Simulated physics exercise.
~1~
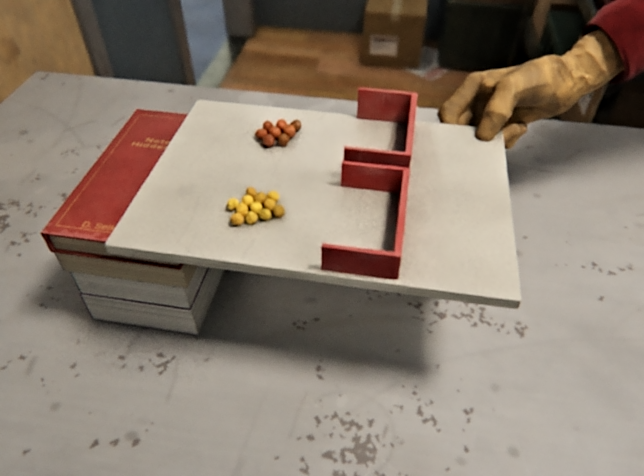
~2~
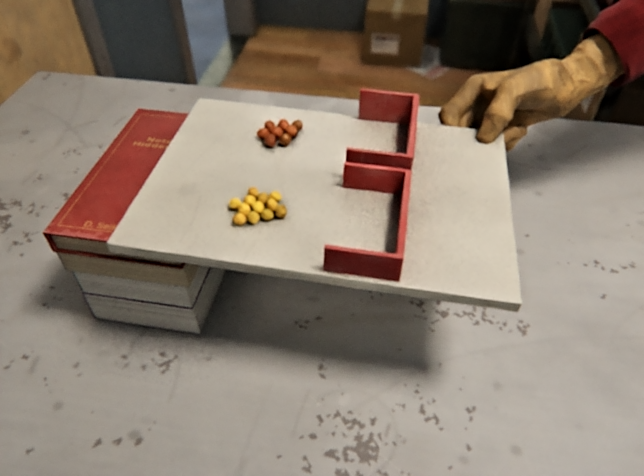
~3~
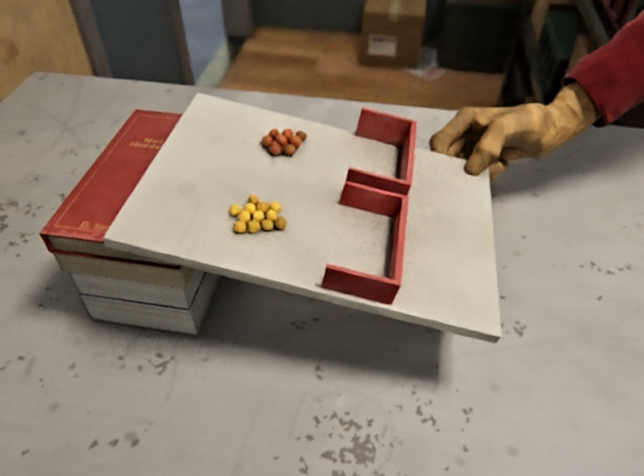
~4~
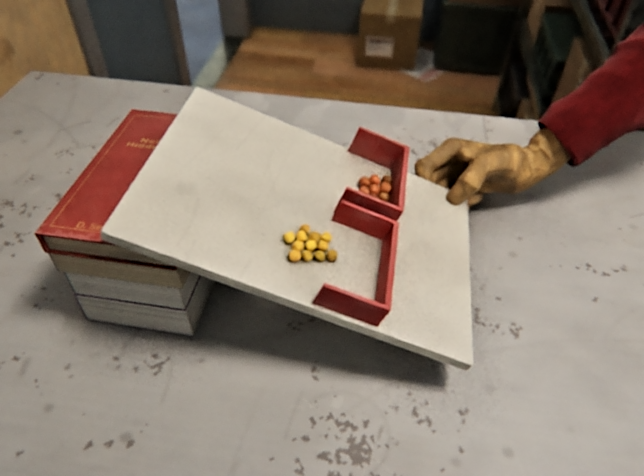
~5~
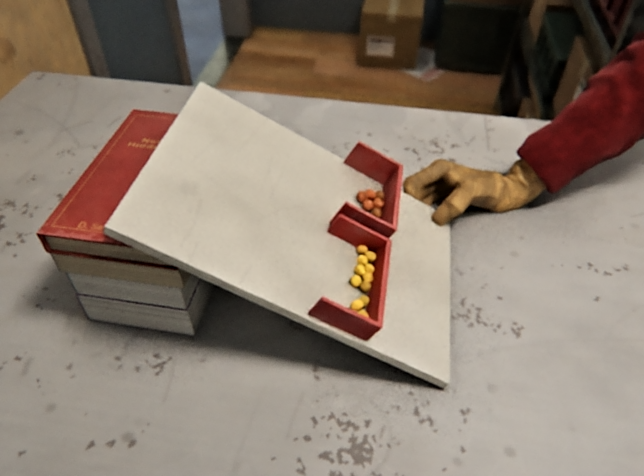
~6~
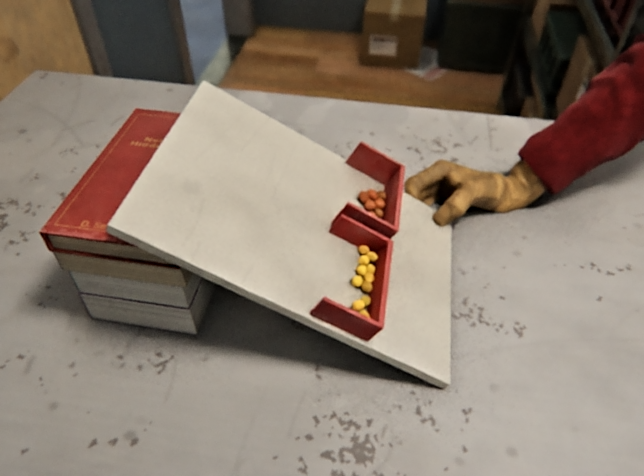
At first, a gloved hand holds the right end of a pale board level, its left end resting on a stack of books topped by a red cover. A cluster of reddish-orange pieces sits toward the back and a yellow cluster nearer the front, both left of two red barriers. The hand lowers its end, and initially both clusters keep their places on the slope. As the board steepens, the orange pieces reach their barrier while the yellow ones are still sliding. Finally, the board rests on the grey surface, with both clusters gathered behind their barriers.
